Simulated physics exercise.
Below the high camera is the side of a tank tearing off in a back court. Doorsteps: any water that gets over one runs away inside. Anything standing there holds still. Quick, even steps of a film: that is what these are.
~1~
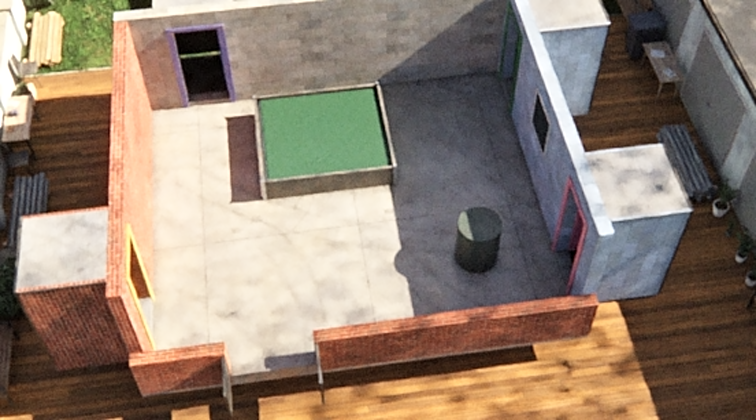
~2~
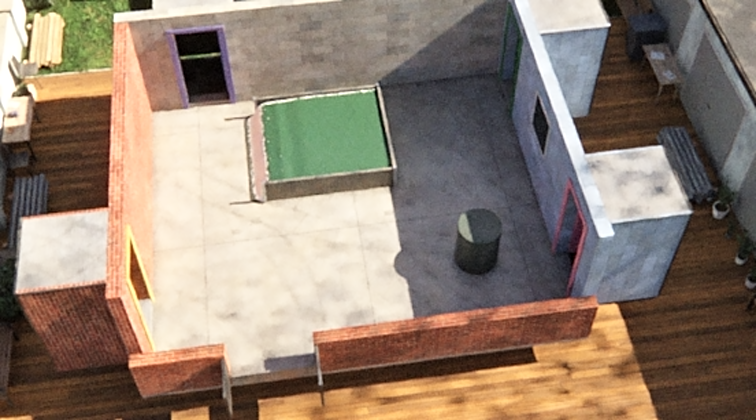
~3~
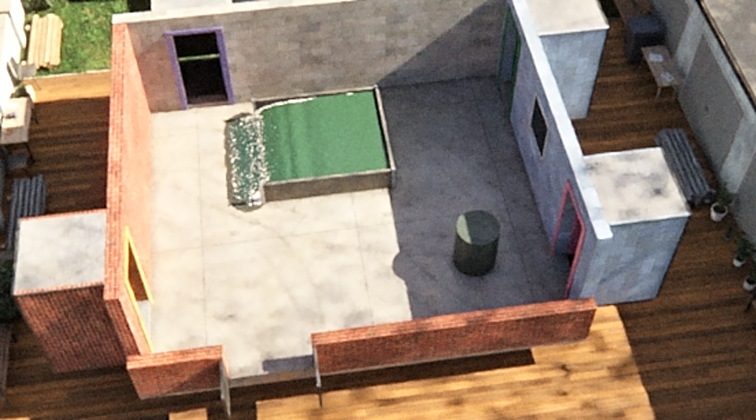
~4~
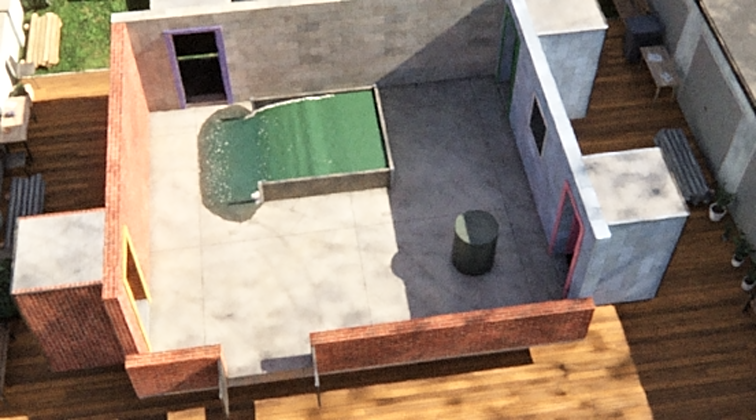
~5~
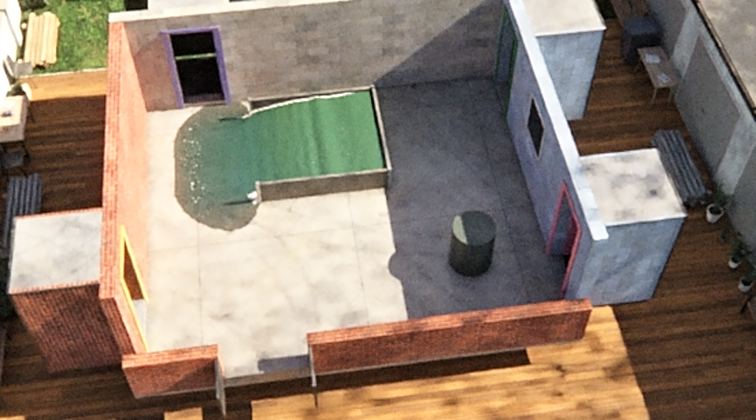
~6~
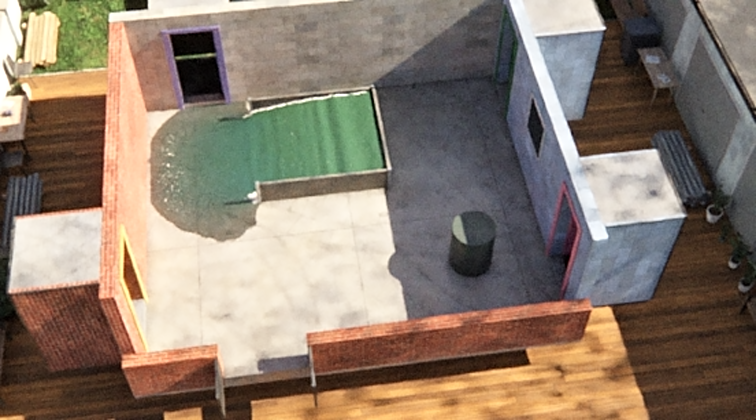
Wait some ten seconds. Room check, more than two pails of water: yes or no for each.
Pink door, no; blue door, yes; yellow door, no; green door, no.
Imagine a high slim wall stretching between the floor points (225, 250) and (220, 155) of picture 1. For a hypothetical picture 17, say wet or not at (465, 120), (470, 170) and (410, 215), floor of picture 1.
Results in order: Bone-dry / bone-dry / bone-dry.
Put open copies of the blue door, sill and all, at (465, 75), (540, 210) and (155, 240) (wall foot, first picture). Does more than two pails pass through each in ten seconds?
Taking them as listed, the first doesn't reach the limit, the second doesn't reach the limit and the third gets past the limit.
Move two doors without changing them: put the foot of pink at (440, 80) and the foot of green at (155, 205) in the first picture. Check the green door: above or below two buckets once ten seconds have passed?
Green is flooded.
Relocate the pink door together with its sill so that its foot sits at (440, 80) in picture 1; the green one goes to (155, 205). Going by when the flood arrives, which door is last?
Go with the one in pink.
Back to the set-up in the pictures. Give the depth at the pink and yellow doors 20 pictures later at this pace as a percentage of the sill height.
Roughly 0 % and 50 %, respectively.
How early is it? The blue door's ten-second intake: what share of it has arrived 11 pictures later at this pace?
I get 0 per cent.
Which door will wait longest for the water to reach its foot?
Answer - the pink door.
A moment on, water covers 20 % of the floor; the pink door not reached, the blue door wet at the sill, nothing in, the yellow door not reached, the green door not reached.
Next, water covers 20 % of the floor; the pink door not reached, the blue door wet at the sill, nothing in, the yellow door wet at the sill, nothing in, the green door not reached.
Then, water covers 30 % of the floor; the pink door not reached, the blue door over two buckets in, the yellow door wet at the sill, nothing in, the green door not reached.
Later, water covers 55 % of the floor; the pink door not reached, the blue door far over two buckets in, the yellow door wet at the sill, nothing in, the green door not reached.
In the end, water covers 85 % of the floor; the pink door under two buckets in, the blue door far over two buckets in, the yellow door wet at the sill, nothing in, the green door wet at the sill, nothing in.
